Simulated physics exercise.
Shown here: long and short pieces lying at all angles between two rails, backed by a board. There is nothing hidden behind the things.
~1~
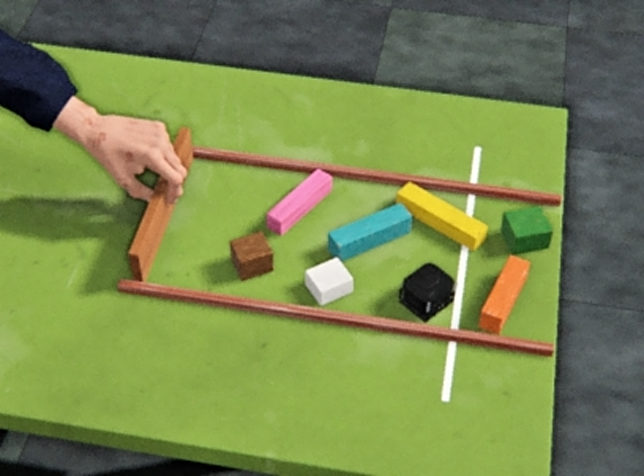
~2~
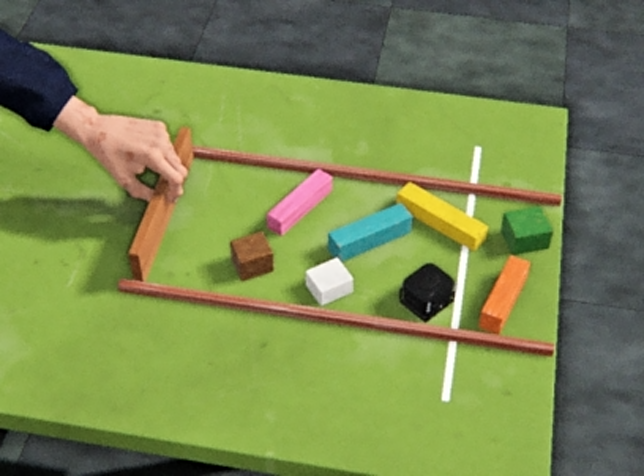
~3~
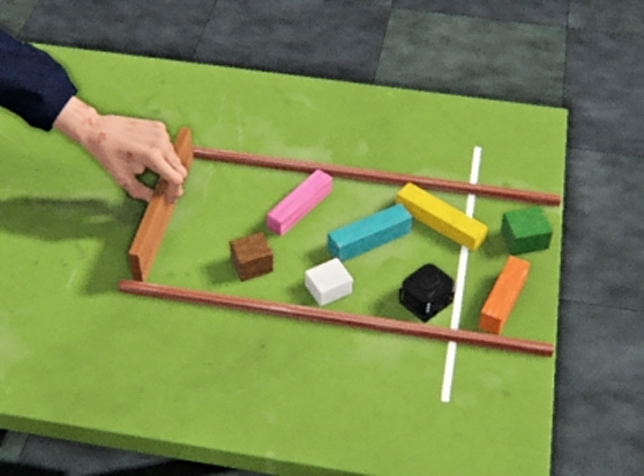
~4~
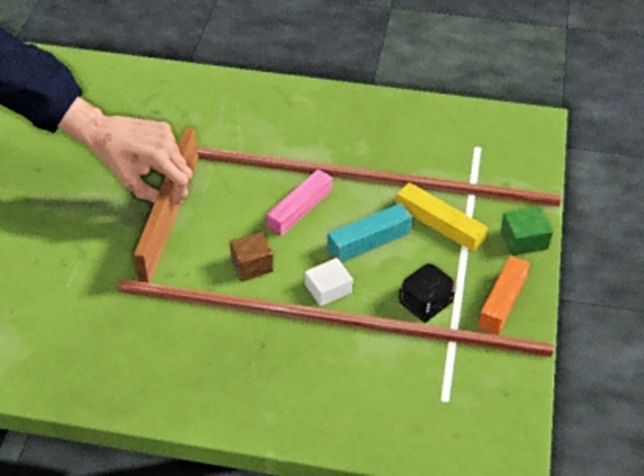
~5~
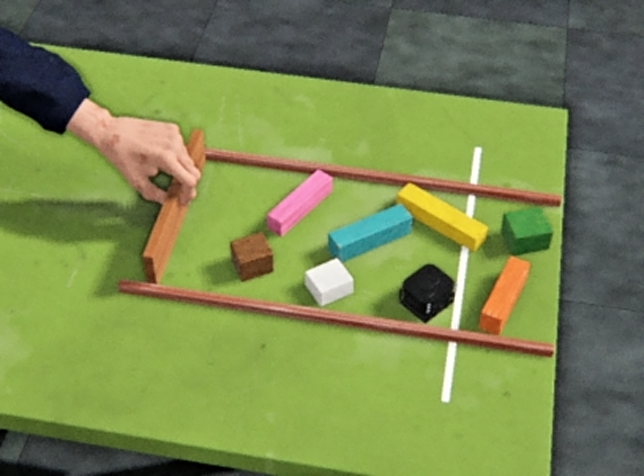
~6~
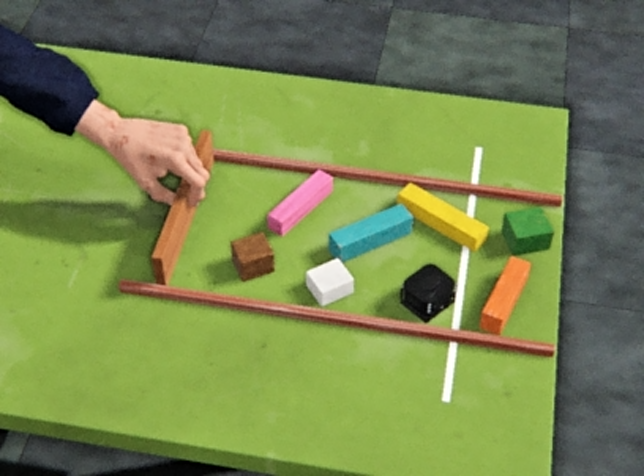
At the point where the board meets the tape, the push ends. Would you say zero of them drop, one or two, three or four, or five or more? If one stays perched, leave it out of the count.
I'd go with one or two.
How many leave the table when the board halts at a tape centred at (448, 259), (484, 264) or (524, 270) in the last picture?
1, 2, 4.
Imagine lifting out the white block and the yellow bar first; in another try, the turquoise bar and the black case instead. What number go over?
The counts would be 0 and 0.
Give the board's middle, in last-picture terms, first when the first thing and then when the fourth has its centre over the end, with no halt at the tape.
First around (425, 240), then around (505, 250).
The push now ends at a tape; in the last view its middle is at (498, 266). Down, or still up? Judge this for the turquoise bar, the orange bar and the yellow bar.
OK, so the turquoise bar stays where it is, the orange bar comes off, and the yellow bar? It comes off.
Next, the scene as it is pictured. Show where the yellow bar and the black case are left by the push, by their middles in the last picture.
First object: (535, 223); second object: (518, 293).
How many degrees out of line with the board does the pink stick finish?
I'd say it's about 0° out of line.
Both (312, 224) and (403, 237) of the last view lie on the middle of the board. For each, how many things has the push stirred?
The number moved is 3 and then 7.
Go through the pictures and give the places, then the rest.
Green block (527, 230); orange bar (505, 294); yellow bar (441, 216); board (163, 203); tape (463, 261), in the first picture.
Orange bar (505, 295); black case (428, 292), in the second picture.
Yellow bar (441, 217); board (163, 203), in the third picture.
Green block (526, 231); pink stick (300, 203), in the fourth picture.
Orange bar (505, 295); white block (329, 282), in the fifth picture.
Green block (527, 231); orange bar (505, 295); yellow bar (442, 217); board (185, 206); tape (464, 261), in the sixth picture.
Soon after, none off yet; green block at rest near (527, 231); orange bar at rest near (505, 295); yellow bar at rest near (442, 217).
After that, none off yet; green block displaced about its own width near (560, 233); orange bar moving near (516, 299); yellow bar displaced a little near (495, 218).
In the end, the number that fall off is one or two; gone, green block.
